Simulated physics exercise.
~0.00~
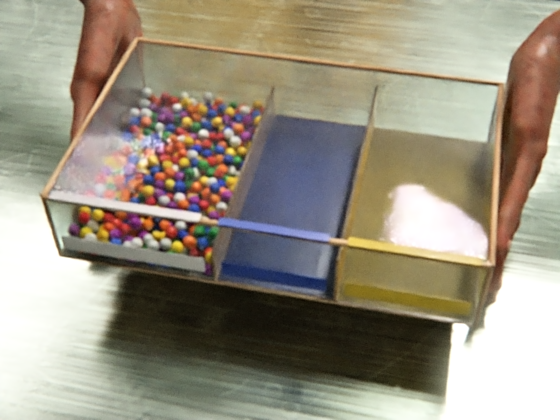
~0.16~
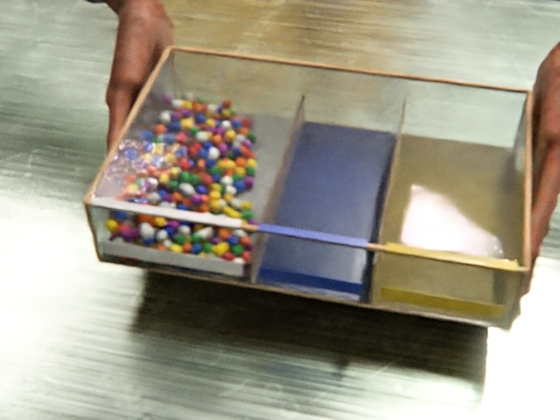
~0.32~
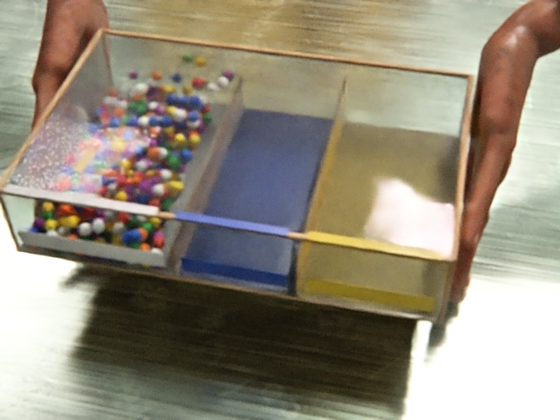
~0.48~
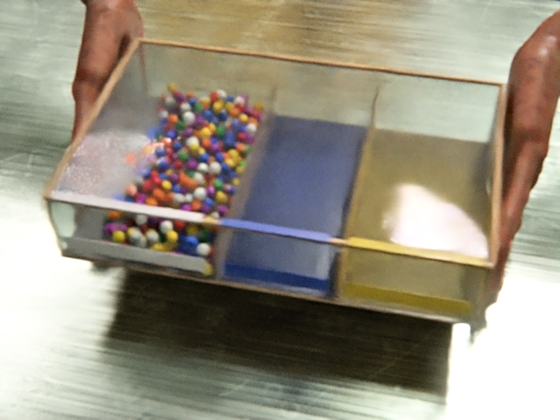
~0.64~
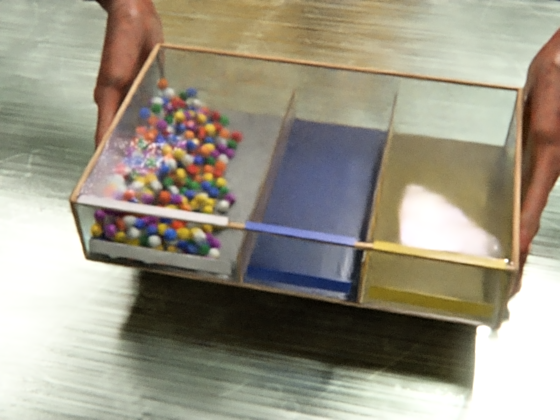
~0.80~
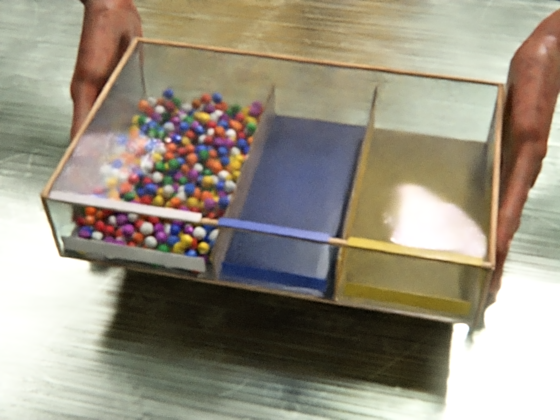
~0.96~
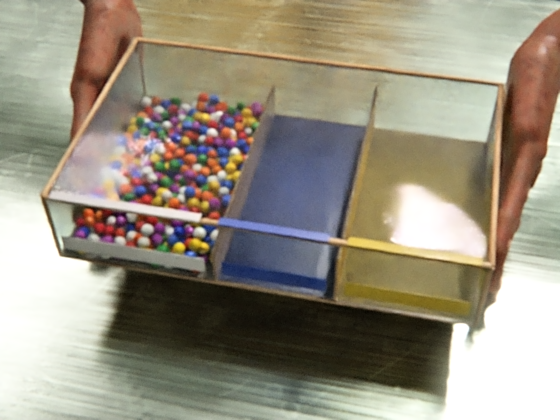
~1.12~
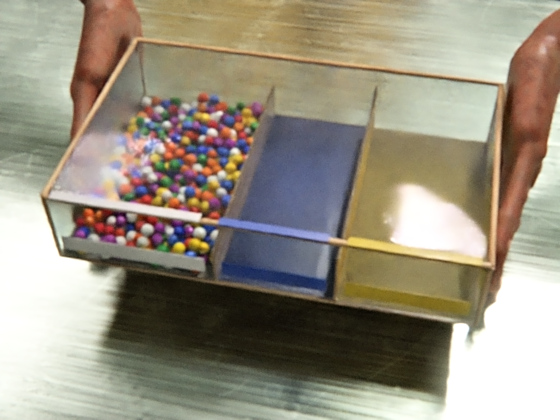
Hands shaking a clear-lidded box from side to side, multicoloured beads shifting but settling still in the left, white-marked compartment.
